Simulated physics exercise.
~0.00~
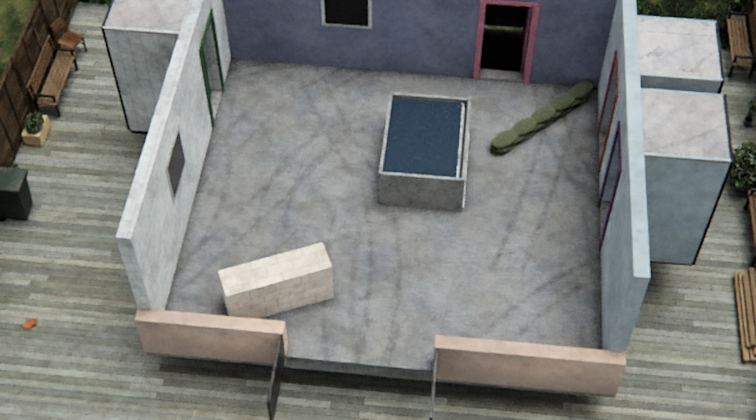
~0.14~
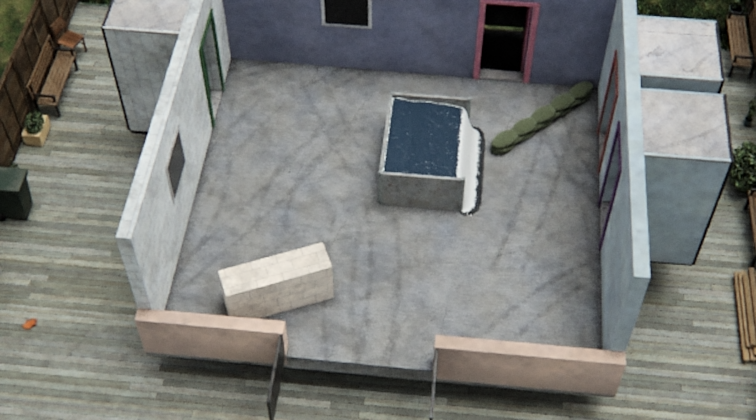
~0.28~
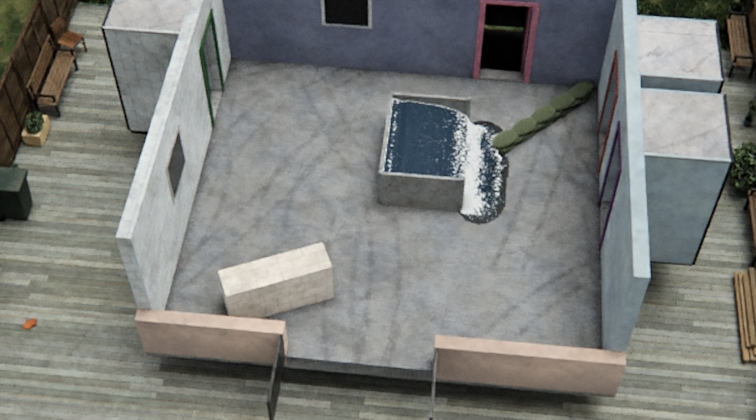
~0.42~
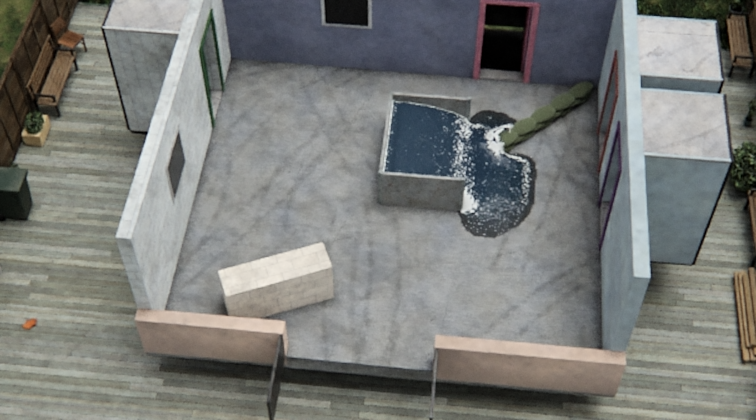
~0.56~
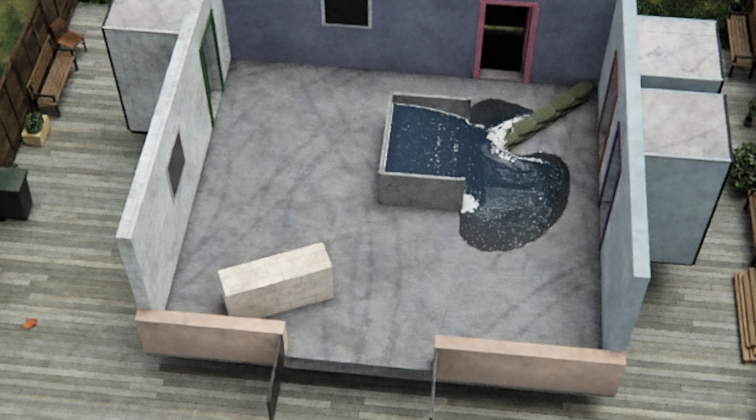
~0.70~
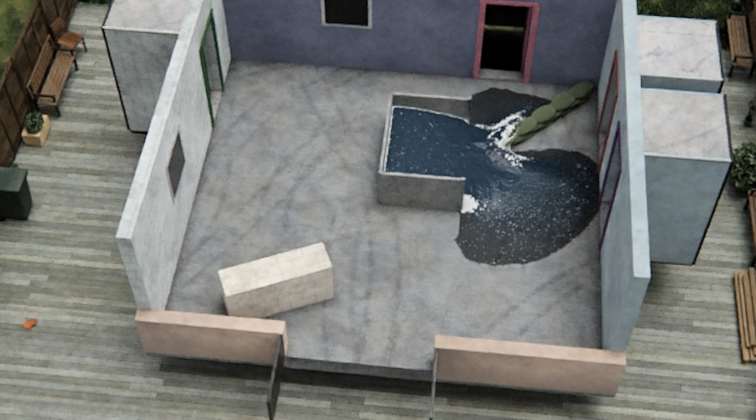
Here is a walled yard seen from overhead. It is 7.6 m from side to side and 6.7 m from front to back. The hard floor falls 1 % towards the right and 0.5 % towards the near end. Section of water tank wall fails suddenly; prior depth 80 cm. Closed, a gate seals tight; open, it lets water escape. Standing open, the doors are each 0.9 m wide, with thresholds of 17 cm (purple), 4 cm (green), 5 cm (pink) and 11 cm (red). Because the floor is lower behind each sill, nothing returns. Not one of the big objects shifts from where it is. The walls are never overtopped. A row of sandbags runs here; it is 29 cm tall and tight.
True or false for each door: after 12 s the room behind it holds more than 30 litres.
Purple door: True; green door: False; pink door: True; red door: True.
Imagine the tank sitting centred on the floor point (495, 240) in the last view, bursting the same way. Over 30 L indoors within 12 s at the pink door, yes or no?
Then pink falls short.
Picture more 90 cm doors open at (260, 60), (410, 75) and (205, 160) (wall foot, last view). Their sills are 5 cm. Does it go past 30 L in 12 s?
Check each in turn: The first fails, the second fails, the third fails.
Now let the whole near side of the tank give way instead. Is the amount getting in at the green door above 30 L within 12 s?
Measured against that limit, the green door stays within it.
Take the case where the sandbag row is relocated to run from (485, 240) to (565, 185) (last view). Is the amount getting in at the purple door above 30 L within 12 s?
Checked against the limit, purple is fine.
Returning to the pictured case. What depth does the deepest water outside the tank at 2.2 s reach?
Max depth: About 36 centimetres.
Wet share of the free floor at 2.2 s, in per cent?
Covered: Roughly 30 %.
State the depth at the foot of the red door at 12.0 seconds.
Some 6.0 cm.
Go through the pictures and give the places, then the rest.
The first picture shows the water tank at (426, 138) is whole and still, 80 cm deep.
In the second picture, water pours out at (463, 159) and has run 1.1 m, to (463, 212); typically 10 cm deep outside, 80 cm at the water tank's back.
In the third picture, water pours out at (463, 160) and has run 1.3 m, to (482, 219); typically 16 cm deep outside, 72 cm at the water tank's back.
In the fourth picture, water pours out at (463, 162) and has run 1.6 m, to (518, 126); typically 14 cm deep outside, 69 cm at the water tank's back.
In the fifth picture, water pours out at (463, 162) and has run 2.0 m, to (531, 114); typically 10 cm deep outside, 64 cm at the water tank's back.
In the sixth picture, the front is at (599, 196), 2.6 m from the gap at (463, 162); 6.9 m2 of floor is under water; 56 cm left at the back of the water tank.
After 1.4 s water covers 25 % of the floor and is deepest (43 cm) near (589, 198); purple door 37 cm at the sill, 40 L in, green door not reached, pink door 9 cm at the sill, 8 L in, red door 23 cm at the sill, 13 L in.
After 2.2 s water covers 30 % of the floor and is deepest (36 cm) near (597, 108); purple door 29 cm at the sill, 124 L in, green door not reached, pink door 12 cm at the sill, 58 L in, red door 21 cm at the sill, 60 L in.
After 3.5 s water covers 35 % of the floor and is deepest (28 cm) near (602, 365); purple door 14 cm at the sill, 152 L in, green door not reached, pink door 13 cm at the sill, 108 L in, red door 17 cm at the sill, 86 L in.
After 7.0 s water covers 70 % of the floor and is deepest (14 cm) near (591, 373); purple door 5 cm at the sill, 153 L in, green door not reached, pink door 5 cm at the sill, 141 L in, red door 6 cm at the sill, 98 L in.
After 12.0 s water covers 90 % of the floor and is deepest (8 cm) near (548, 369); purple door 7 cm at the sill, 153 L in, green door 1 cm at the sill, 0 L in, pink door 4 cm at the sill, 142 L in, red door 6 cm at the sill, 98 L in.
